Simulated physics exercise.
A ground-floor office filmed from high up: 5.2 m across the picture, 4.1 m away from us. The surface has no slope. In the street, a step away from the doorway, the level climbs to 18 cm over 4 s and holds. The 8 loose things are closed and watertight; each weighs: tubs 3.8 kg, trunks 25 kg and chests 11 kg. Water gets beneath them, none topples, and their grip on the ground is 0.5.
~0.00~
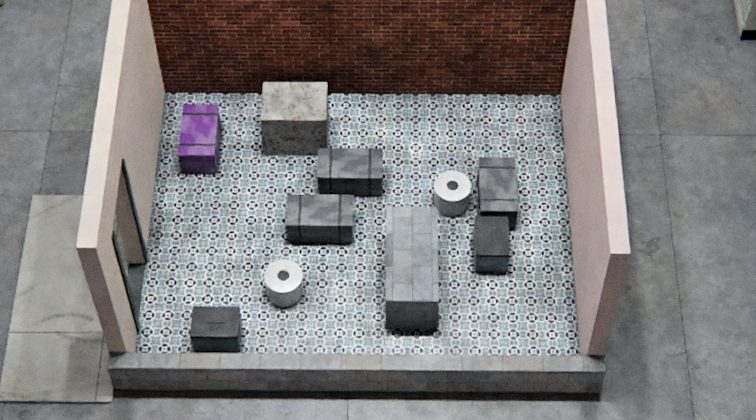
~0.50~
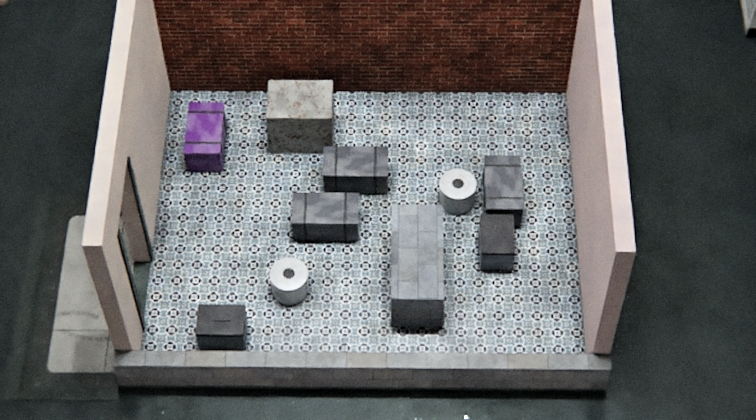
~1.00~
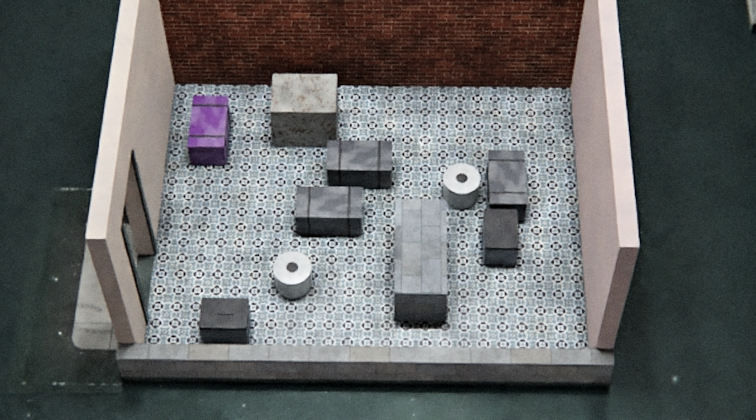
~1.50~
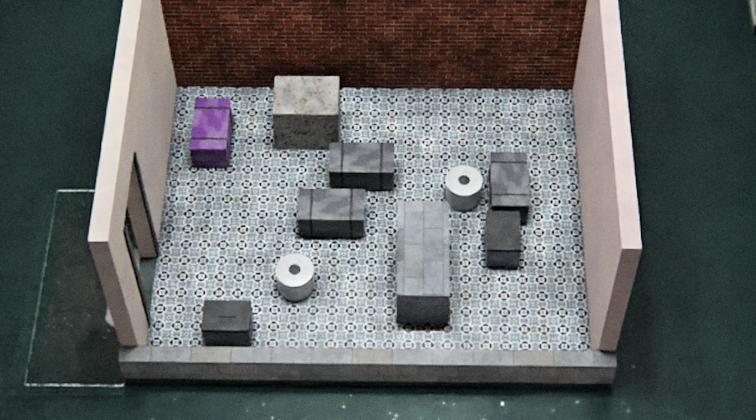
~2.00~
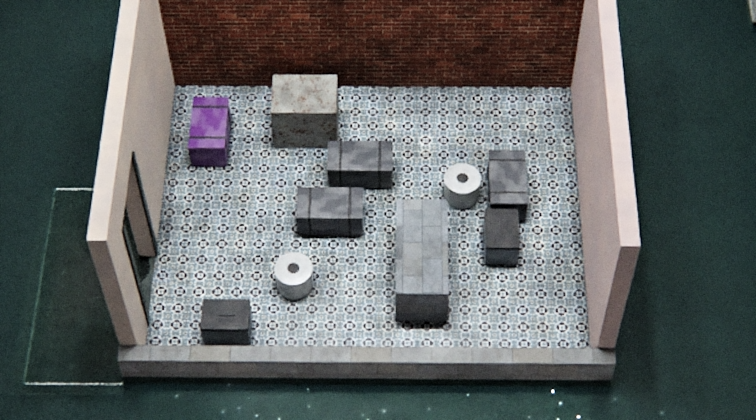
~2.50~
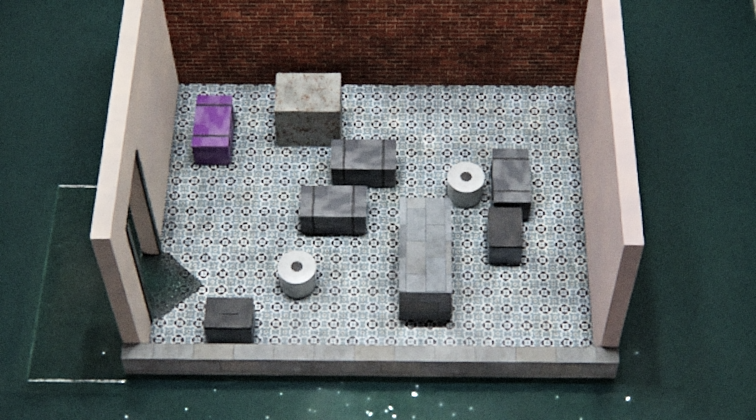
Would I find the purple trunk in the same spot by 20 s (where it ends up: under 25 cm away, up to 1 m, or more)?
The purple trunk holds its place.
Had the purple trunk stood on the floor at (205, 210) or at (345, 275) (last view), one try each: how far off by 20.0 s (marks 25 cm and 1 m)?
In turn: It barely shifts; it ends far away.
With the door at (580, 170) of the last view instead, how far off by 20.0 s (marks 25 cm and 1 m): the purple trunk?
Then the purple trunk travels far.
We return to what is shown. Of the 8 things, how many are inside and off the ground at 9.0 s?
2 of them.
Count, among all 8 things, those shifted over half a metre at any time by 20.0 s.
7 of them.
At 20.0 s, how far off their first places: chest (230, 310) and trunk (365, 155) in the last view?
In turn: 450 cm, 120 cm.
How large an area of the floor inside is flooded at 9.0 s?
Roughly 15 m2.
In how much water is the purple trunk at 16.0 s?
About 5 cm.
After 4.0 s the purple trunk is near (212, 121), 0.0 m from its start, aground; 0 afloat.
After 9.0 s the purple trunk is near (212, 121), 0.0 m from its start, aground; 2 afloat.
After 16.0 s the purple trunk is near (212, 121), 0.0 m from its start, aground; 6 afloat.
After 20.0 s the purple trunk is near (205, 121), 0.1 m from its start, afloat; 8 afloat.
